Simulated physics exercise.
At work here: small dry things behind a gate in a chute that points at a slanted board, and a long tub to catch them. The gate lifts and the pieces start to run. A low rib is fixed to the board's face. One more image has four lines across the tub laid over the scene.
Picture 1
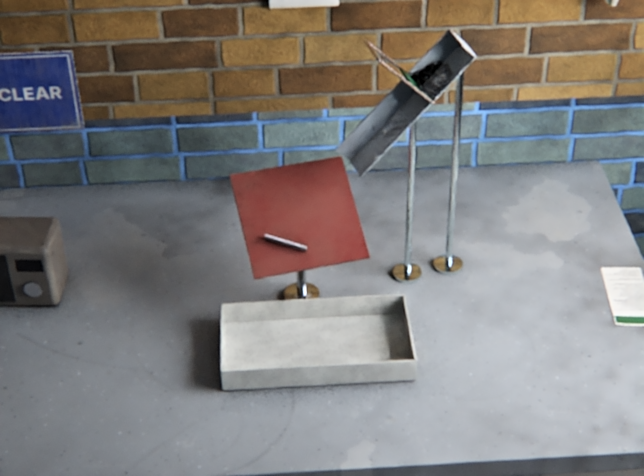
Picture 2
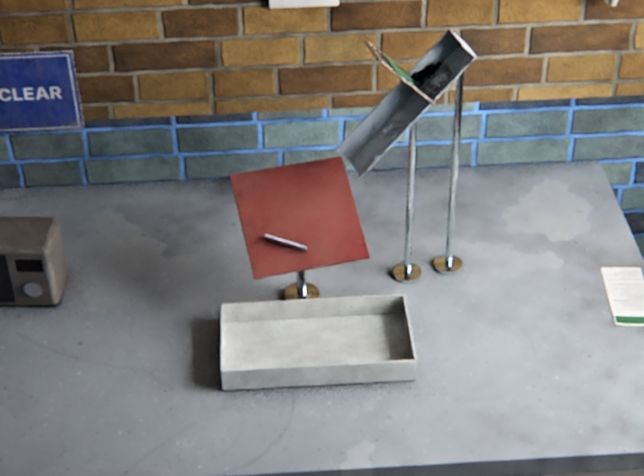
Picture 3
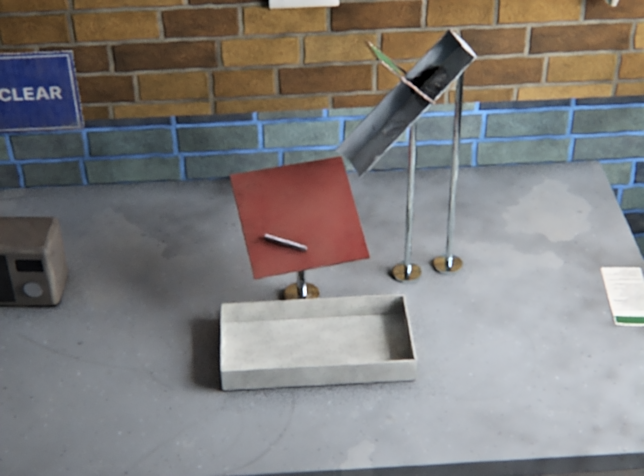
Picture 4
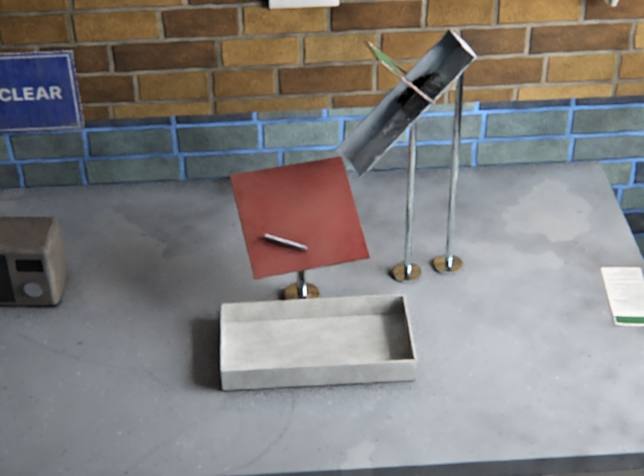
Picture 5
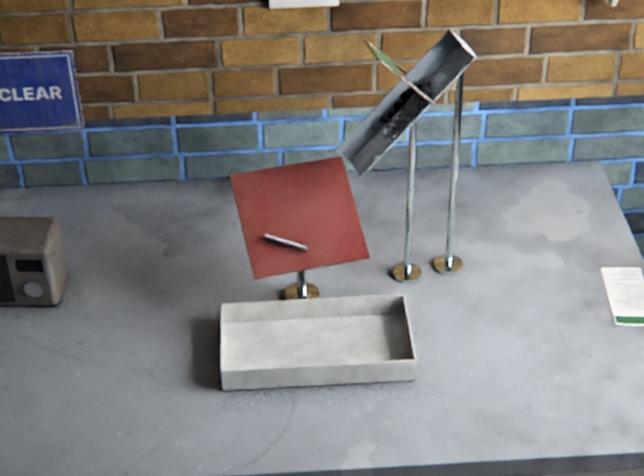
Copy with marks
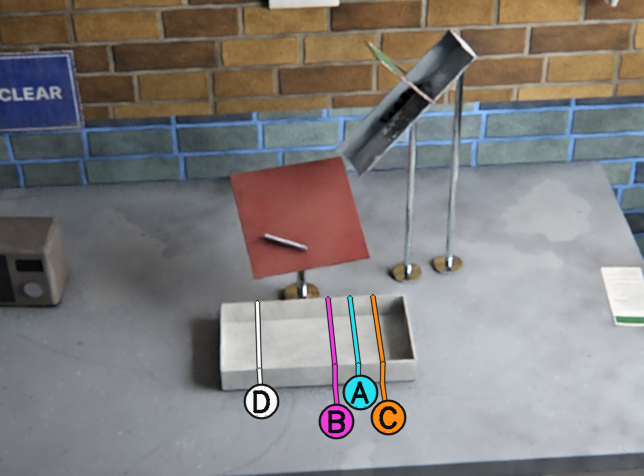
In this clip, a gate lifts in a sloping chute above a tilted red board and an empty pale tub, and a small load of dark beans slides down and leftward, spreading out along the chute.
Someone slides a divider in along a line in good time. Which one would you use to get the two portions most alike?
B beats the others.
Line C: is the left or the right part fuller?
More lands on the left.
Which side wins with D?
More lands on the right.
On the marked copy, line A crosses the front rim at (358, 363); line B crosses the front rim at (334, 365); line C crosses the front rim at (382, 362); line D crosses the front rim at (259, 369).
Choosing A, of what is caught, the larger part on the left of the divider, about a tenth on the right.
Choosing B, of what is caught, roughly two thirds on the left of the divider, roughly a third on the right.
Choosing C, of what is caught, almost all on the left of the divider, about a tenth on the right.
Choosing D, of what is caught, about a tenth on the left of the divider, almost all on the right.
